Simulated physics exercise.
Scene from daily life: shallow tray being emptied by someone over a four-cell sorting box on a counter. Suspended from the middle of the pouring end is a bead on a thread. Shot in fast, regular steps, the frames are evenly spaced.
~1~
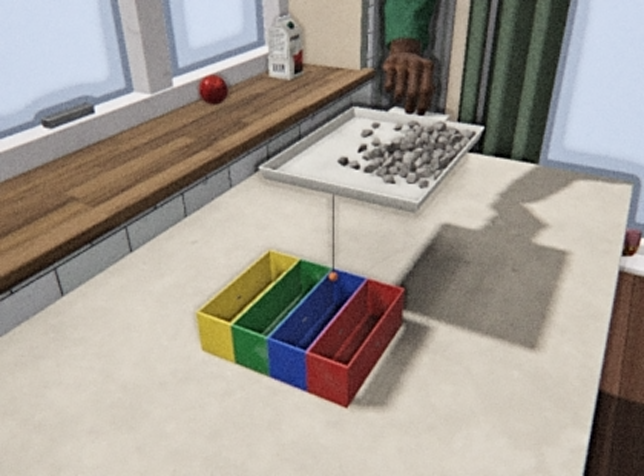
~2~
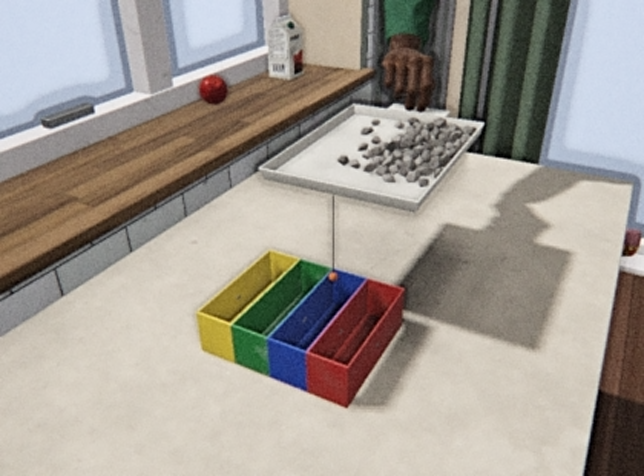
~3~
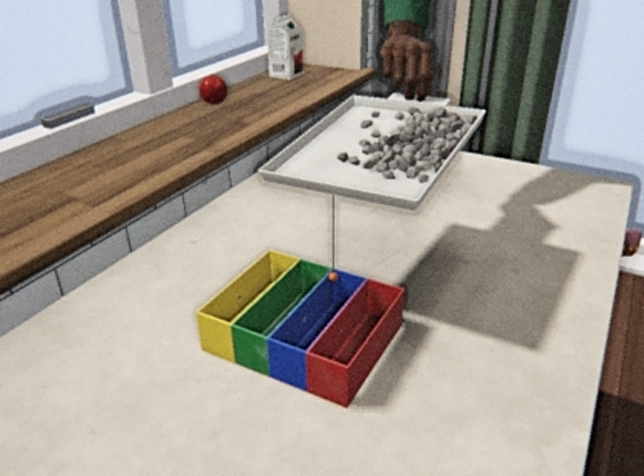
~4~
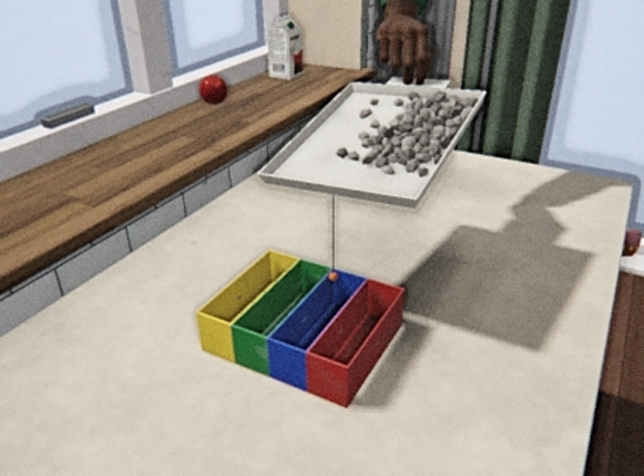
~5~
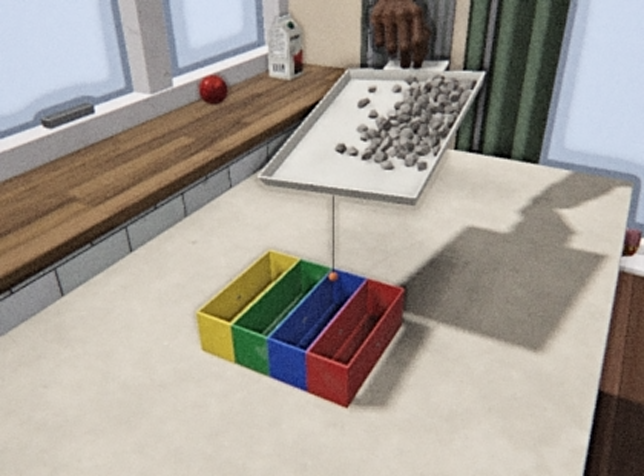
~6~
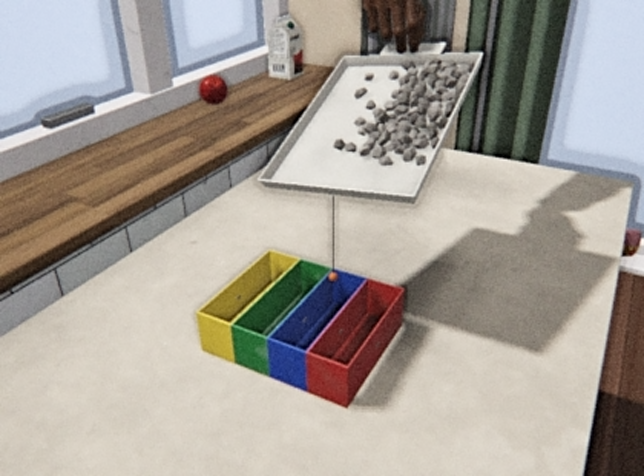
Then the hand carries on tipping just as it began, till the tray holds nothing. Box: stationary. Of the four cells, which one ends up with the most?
The yellow cell ends up with the most.
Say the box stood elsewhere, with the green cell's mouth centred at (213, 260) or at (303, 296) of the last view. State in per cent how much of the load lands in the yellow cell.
I'd expect some 0 percent, and then some 40 percent.
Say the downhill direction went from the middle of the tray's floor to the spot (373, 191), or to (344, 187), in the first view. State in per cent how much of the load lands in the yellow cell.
For the first aim it is 0 in a hundred, for the second 10 in a hundred.
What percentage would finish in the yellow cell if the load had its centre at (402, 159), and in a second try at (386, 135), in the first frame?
Close to 30 in a hundred, then close to 40 in a hundred.
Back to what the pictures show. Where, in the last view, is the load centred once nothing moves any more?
Near (255, 328), more or less.
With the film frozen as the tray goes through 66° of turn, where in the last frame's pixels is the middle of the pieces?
The middle of the pieces shows up near (312, 170).
Just after the last frame, tray tipped steeply; the larger part on the tray; roughly a quarter falling or outside the box.
A moment on, tray tipped past a quarter turn; about a tenth on the tray; roughly a third in the yellow cell; roughly a quarter in the green cell; about a tenth in the blue cell; just a few in the red cell; about a tenth falling or outside the box.
Further on, tray tipped past a quarter turn; roughly half in the yellow cell; roughly a quarter in the green cell; roughly a quarter in the blue cell; just a few in the red cell; about a tenth falling or outside the box.
When it is over, tray tipped past a quarter turn; roughly half in the yellow cell; roughly a quarter in the green cell; roughly a quarter in the blue cell; just a few in the red cell; about a tenth outside the box.
